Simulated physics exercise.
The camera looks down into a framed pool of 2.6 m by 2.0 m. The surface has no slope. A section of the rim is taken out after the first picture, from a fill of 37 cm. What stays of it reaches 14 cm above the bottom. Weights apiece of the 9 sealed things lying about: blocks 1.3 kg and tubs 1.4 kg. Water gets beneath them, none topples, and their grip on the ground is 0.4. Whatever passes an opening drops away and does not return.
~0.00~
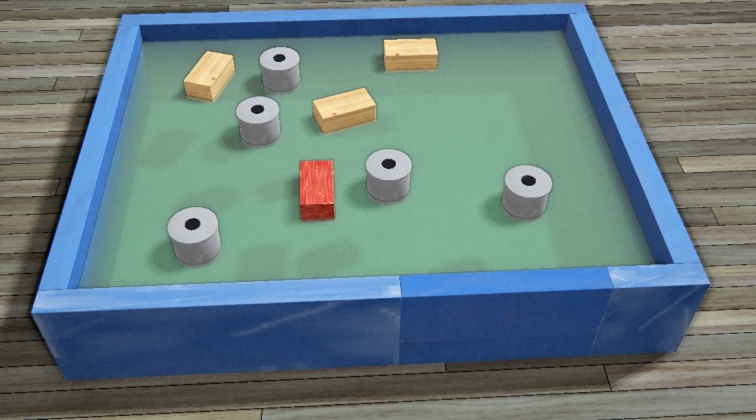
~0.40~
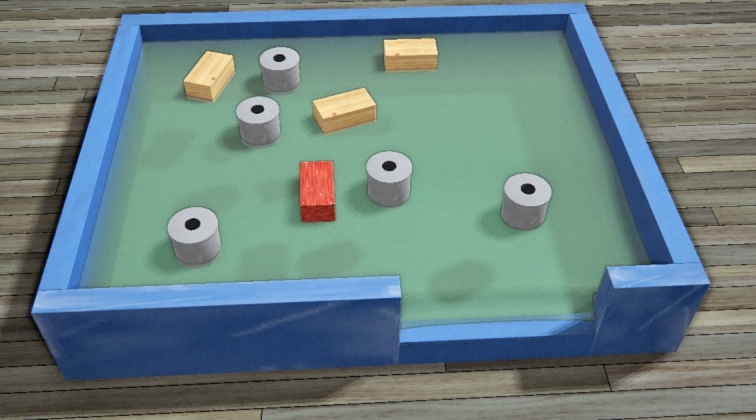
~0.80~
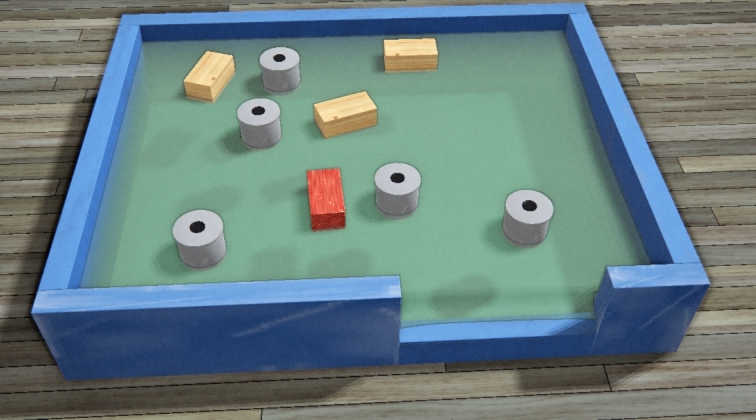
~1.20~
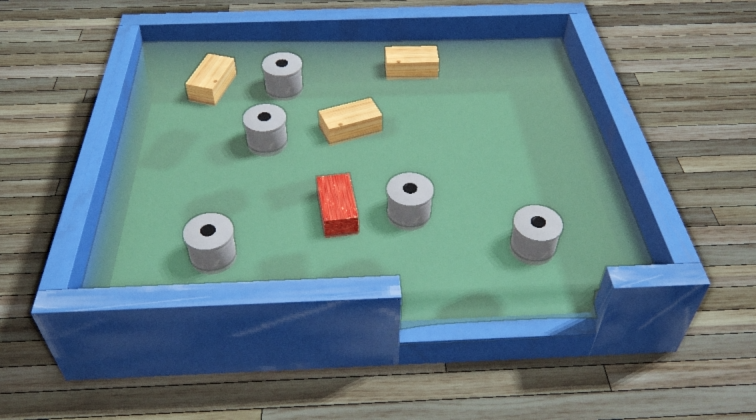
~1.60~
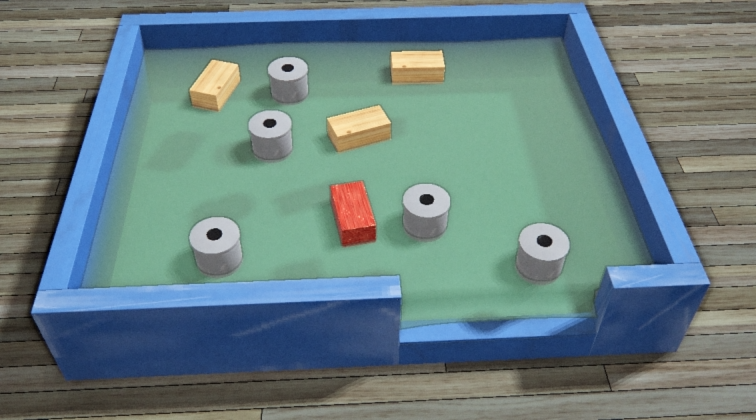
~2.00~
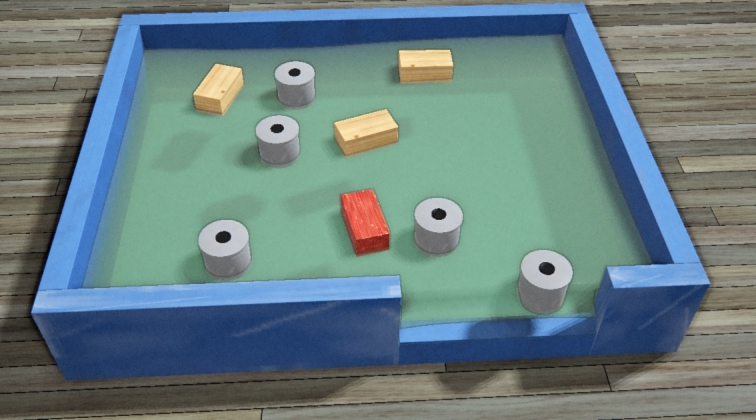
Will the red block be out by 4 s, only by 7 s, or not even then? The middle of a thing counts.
Expect it between the two times.
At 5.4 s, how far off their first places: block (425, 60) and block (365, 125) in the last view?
In that order: 20 cm, 40 cm.
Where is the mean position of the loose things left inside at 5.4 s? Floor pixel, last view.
Around (332, 181).
After 2.8 s the red block is near (390, 227), 0.4 m from its start, afloat; 1 of 9 are out; 8 afloat.
After 5.4 s the red block has gone out (at 4.6 s); 3 of 9 are out; 6 afloat.
After 8.0 s the red block has gone out (at 4.6 s); 3 of 9 are out; 6 afloat.
After 12.0 s the red block has gone out (at 4.6 s); 3 of 9 are out; 6 afloat.
